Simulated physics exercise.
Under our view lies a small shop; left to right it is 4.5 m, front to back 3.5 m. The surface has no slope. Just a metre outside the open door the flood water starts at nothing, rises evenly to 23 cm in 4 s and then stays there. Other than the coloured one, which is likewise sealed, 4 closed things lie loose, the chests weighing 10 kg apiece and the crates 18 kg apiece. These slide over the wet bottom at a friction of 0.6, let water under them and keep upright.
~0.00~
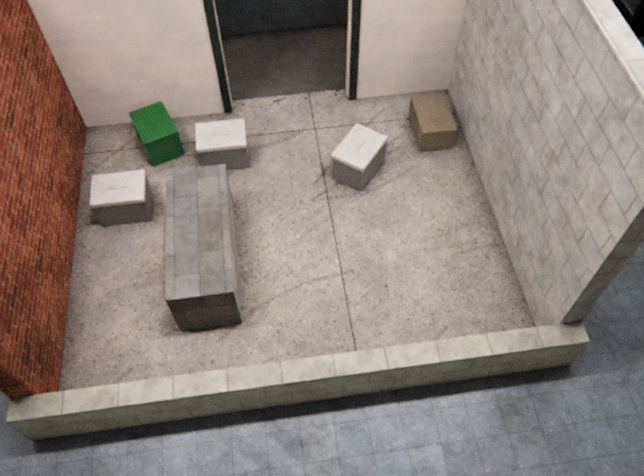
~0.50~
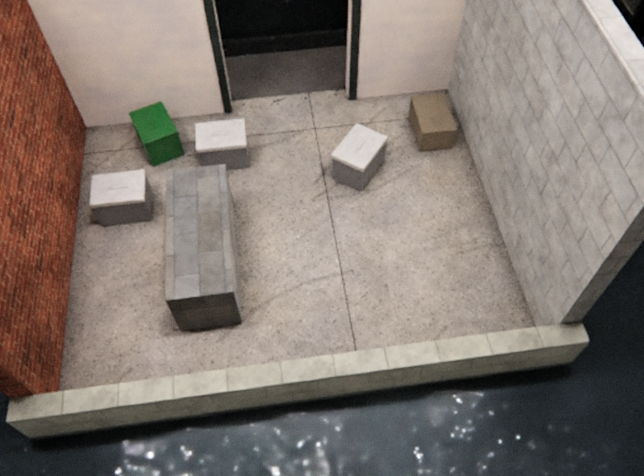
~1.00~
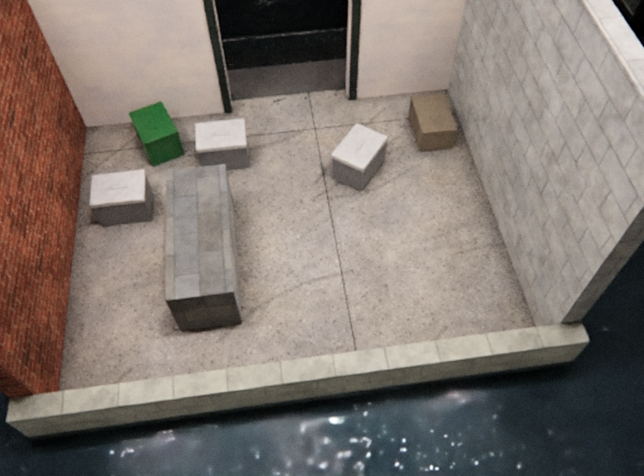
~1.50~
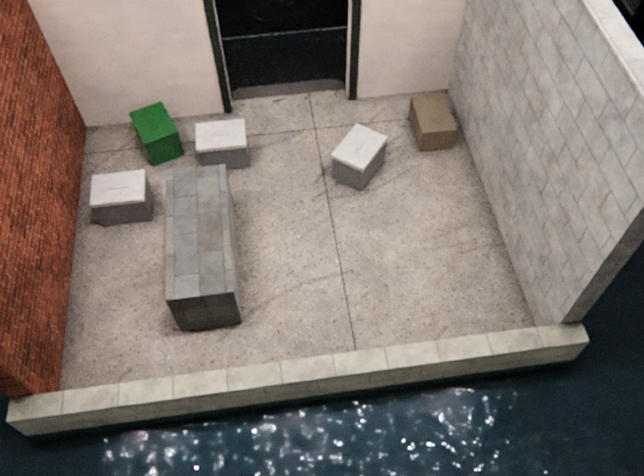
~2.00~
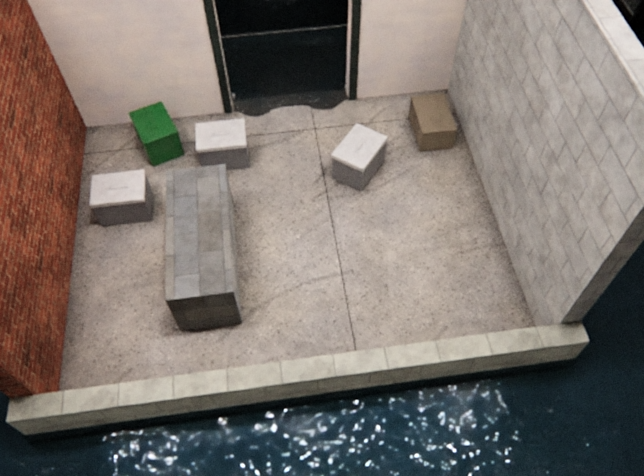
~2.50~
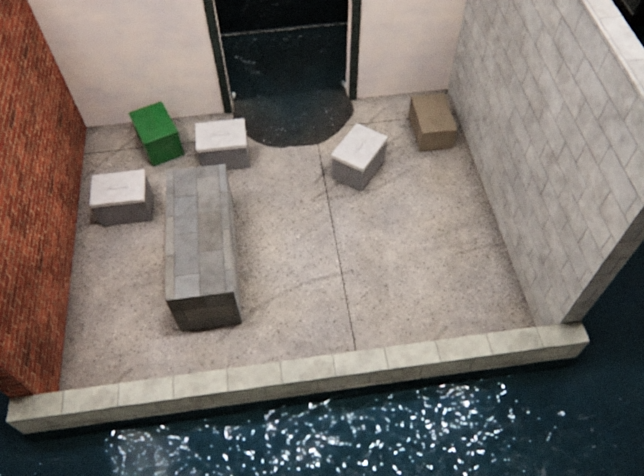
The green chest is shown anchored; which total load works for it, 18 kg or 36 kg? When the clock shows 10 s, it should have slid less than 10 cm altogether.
18 kg already.
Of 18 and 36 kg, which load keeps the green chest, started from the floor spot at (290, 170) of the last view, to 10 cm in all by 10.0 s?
Note: Heavier only OK.
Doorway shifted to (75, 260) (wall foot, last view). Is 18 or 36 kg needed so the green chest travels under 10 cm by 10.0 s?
For that position, nothing offered succeeds.
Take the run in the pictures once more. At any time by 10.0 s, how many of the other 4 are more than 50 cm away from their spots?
2 in all.
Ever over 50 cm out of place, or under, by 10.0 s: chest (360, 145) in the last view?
Beyond the mark.
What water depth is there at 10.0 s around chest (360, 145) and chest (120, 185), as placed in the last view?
Close to 14 and 10 centimetres.
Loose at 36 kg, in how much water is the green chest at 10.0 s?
7 cm, roughly.
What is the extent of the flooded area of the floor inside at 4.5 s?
The covered patch comes to about 6.5 m2.
After 3.5 s the green chest would be 0 cm from its start with 18 kg and 0 cm from its start with 36 kg; 0 cm of water round it then.
After 4.5 s the green chest would be 0 cm from its start with 18 kg and 0 cm from its start with 36 kg; 1 cm of water round it then.
After 7.0 s the green chest would be 0 cm from its start with 18 kg and 0 cm from its start with 36 kg; 3 cm of water round it then.
After 10.0 s the green chest would be 0 cm from its start with 18 kg and 0 cm from its start with 36 kg; 7 cm of water round it then.
